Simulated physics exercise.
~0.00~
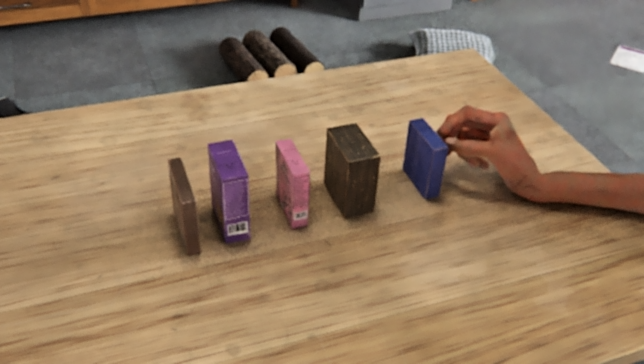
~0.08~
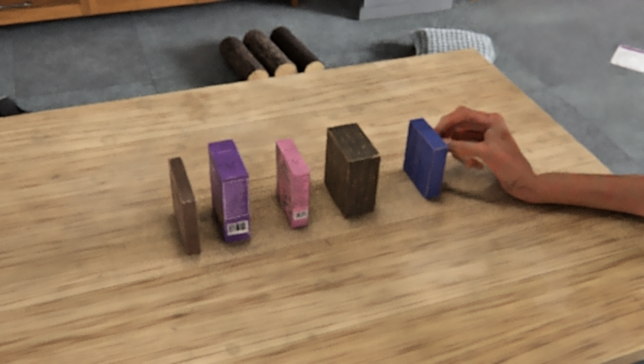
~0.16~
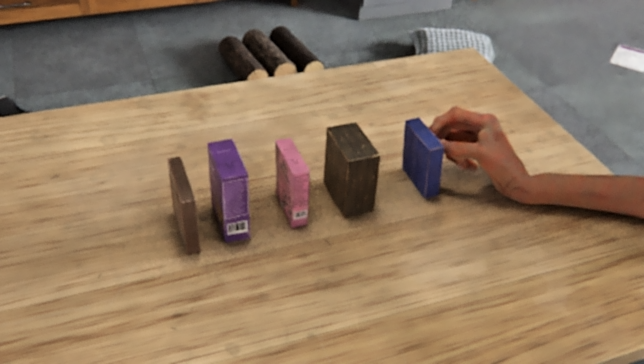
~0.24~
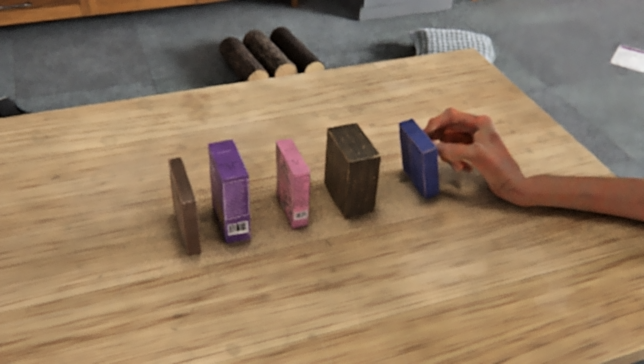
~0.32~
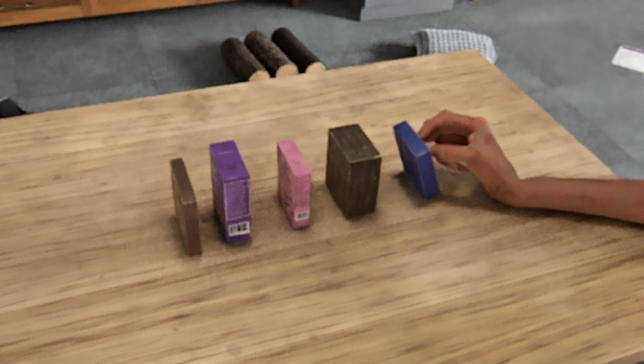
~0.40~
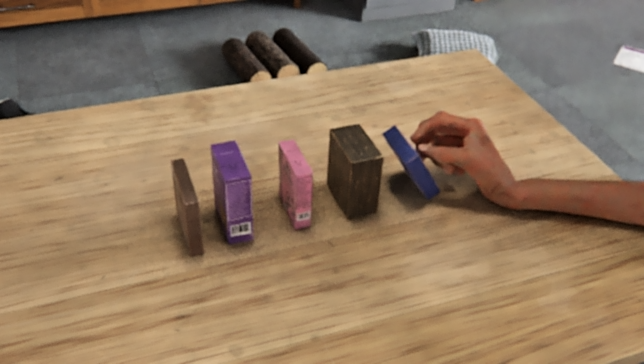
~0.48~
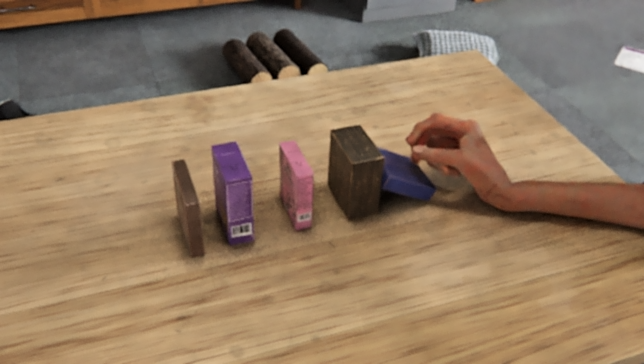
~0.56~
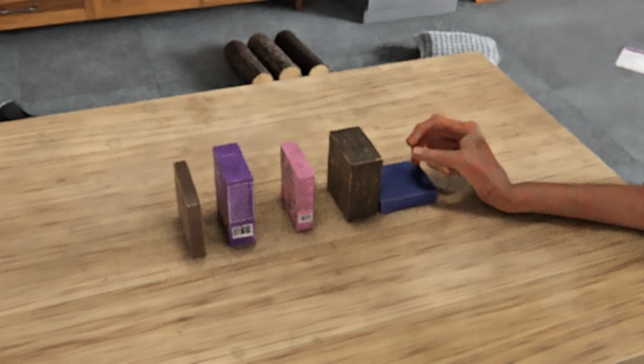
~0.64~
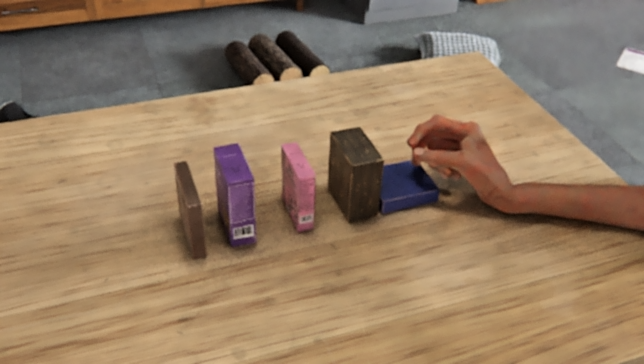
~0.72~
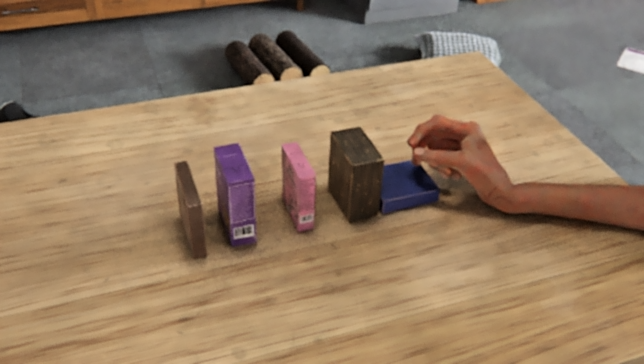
We see a hand tip the blue block at the right end of a row of five upright pieces on a wooden table. It falls left against the black block and slides down flat beside it, while the black, pink, purple and brown pieces stay standing.
